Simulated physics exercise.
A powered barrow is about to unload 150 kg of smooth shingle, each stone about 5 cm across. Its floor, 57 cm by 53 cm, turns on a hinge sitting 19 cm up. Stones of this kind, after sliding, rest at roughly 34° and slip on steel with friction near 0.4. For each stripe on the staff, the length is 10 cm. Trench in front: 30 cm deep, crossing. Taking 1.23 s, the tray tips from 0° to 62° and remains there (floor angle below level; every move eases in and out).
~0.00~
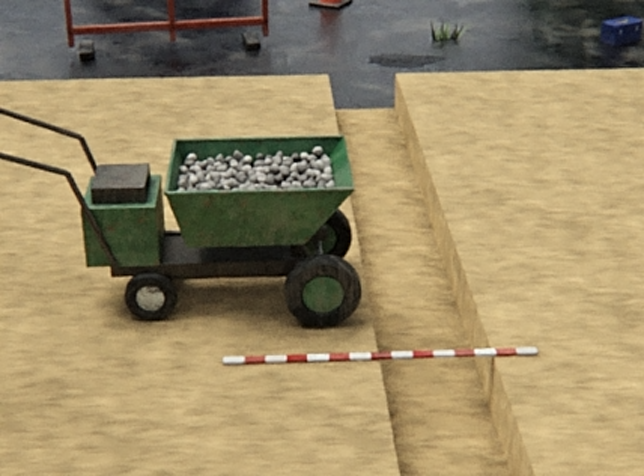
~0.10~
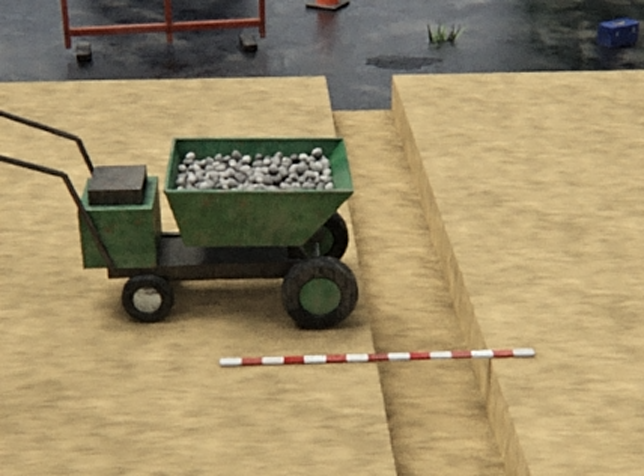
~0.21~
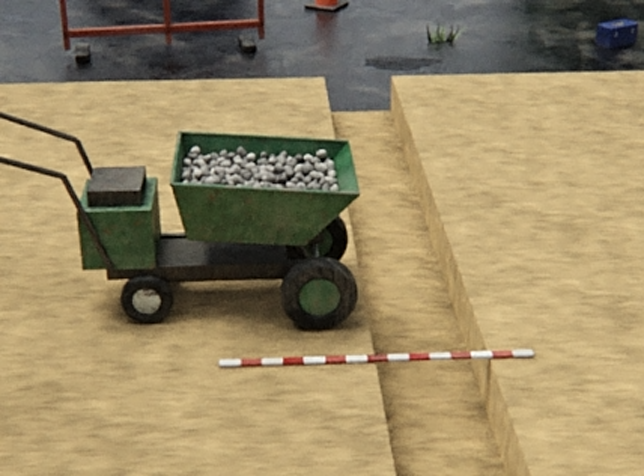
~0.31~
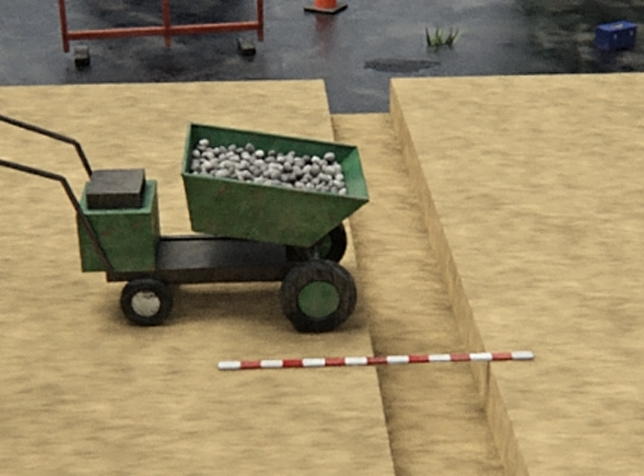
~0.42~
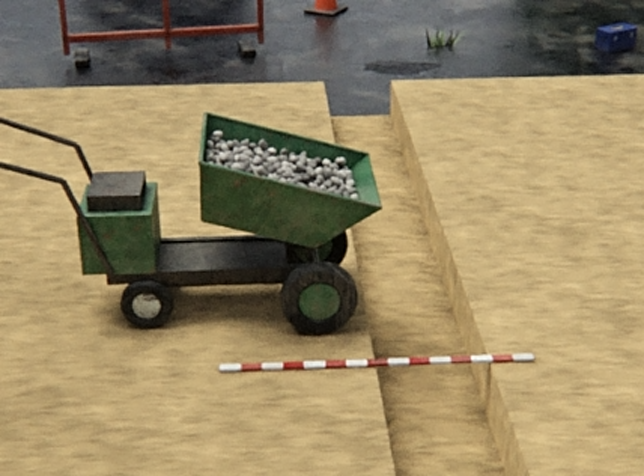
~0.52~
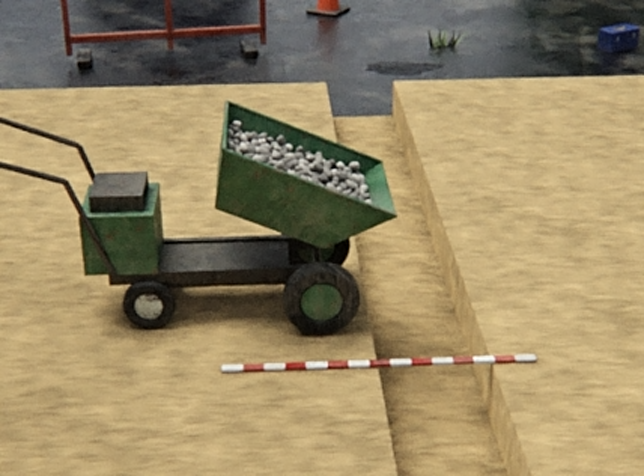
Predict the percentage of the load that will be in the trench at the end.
Predicted: Roughly 56 %.
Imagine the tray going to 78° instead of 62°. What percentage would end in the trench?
Expect roughly 50 per cent.
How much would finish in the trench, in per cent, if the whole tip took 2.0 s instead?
About 65%.
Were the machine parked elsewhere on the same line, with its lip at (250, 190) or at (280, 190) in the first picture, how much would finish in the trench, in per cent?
I'd expect some 80 per cent, then some 95.
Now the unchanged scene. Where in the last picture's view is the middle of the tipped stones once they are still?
Somewhere near pixel (456, 326).
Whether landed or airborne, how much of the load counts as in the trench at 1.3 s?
By then, around 15 percent.
After 0.9 s the floor is at 52°; 100 % in the tray; the foremost stones are at (411, 224).
After 1.3 s the floor is at 62°; 74 % in the tray, 16 % in the trench, 10 % past the trench; the foremost stones are at (509, 302).
After 1.7 s the floor is at 62°; 42 % in the tray, 25 % in the trench, 33 % past the trench; the foremost stones are at (607, 288).
After 3.6 s the floor is at 62°; 7 % in the tray, 56 % in the trench, 37 % past the trench; the foremost stones are past the picture's edge.
